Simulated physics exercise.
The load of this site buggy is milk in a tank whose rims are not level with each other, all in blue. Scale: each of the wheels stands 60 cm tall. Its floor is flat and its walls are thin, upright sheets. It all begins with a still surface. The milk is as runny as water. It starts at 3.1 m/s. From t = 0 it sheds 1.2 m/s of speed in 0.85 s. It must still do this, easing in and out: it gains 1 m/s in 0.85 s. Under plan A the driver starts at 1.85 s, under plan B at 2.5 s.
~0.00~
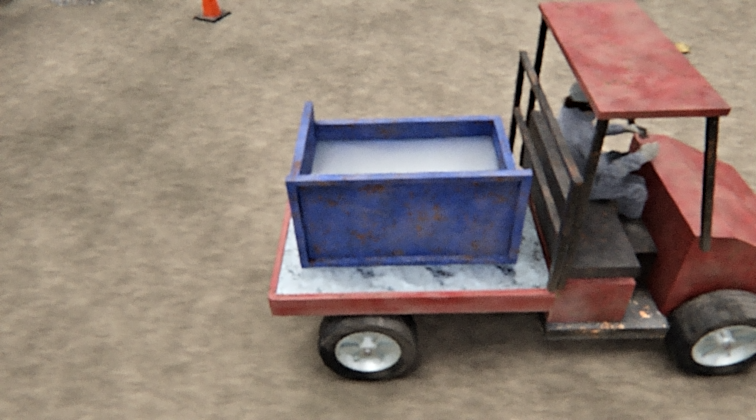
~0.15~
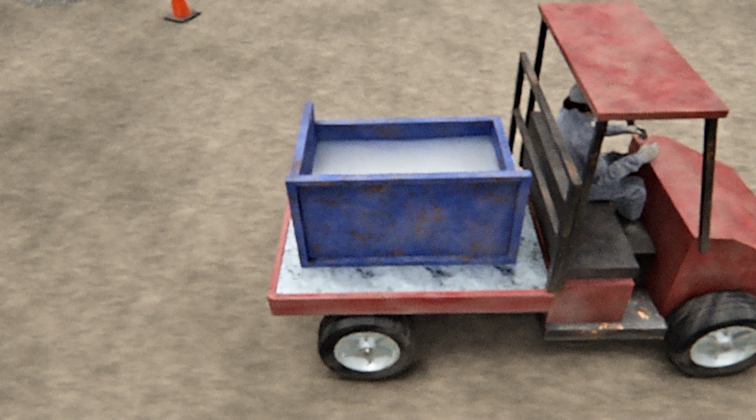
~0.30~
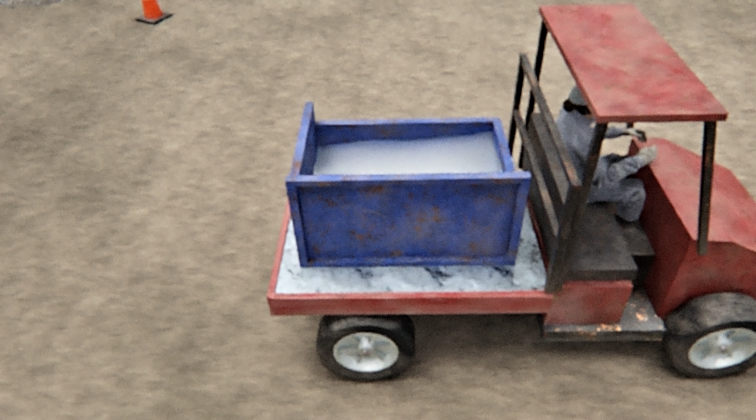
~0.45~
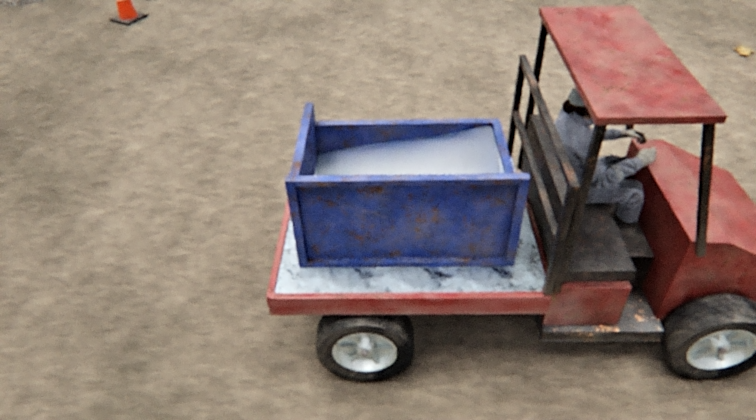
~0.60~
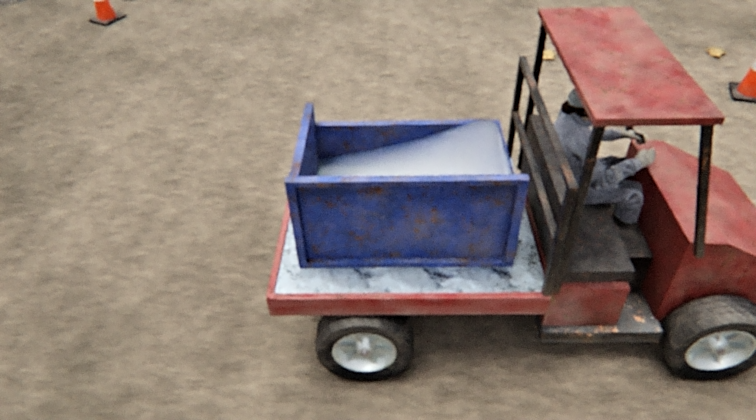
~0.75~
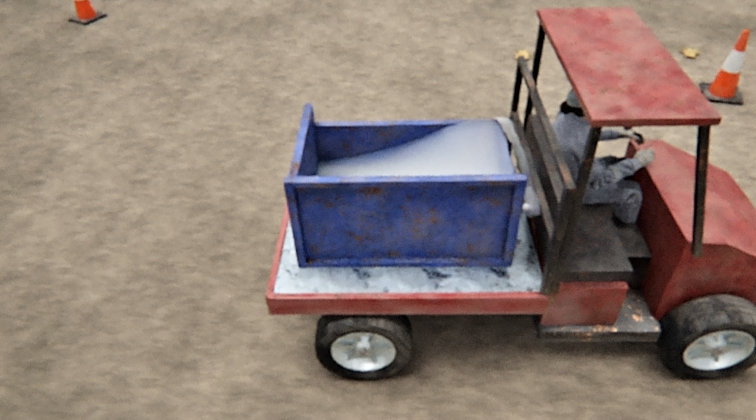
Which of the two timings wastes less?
The smaller loss comes with plan A.
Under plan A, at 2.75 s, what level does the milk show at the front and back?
Front 12 cm, back 40 cm.
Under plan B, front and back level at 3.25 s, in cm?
About 10 cm in front and 52 cm behind.
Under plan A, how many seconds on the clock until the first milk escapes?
Around 0.9 s.
For plan A, 2.75 s in, front 11 cm, middle 27 cm, back 39 cm above the floor; the loss stands at 4 per cent, over the front.
For plan A, 5.68 s in, the loss stands at 6 per cent, over the front, 16 of 267 litres.
For plan B, 3.25 s in, front 11 cm, middle 22 cm, back 52 cm above the floor; the loss stands at 8 per cent, over the front.
For plan B, 6.34 s in, the loss stands at 14 per cent, over the front, 37 of 267 litres.
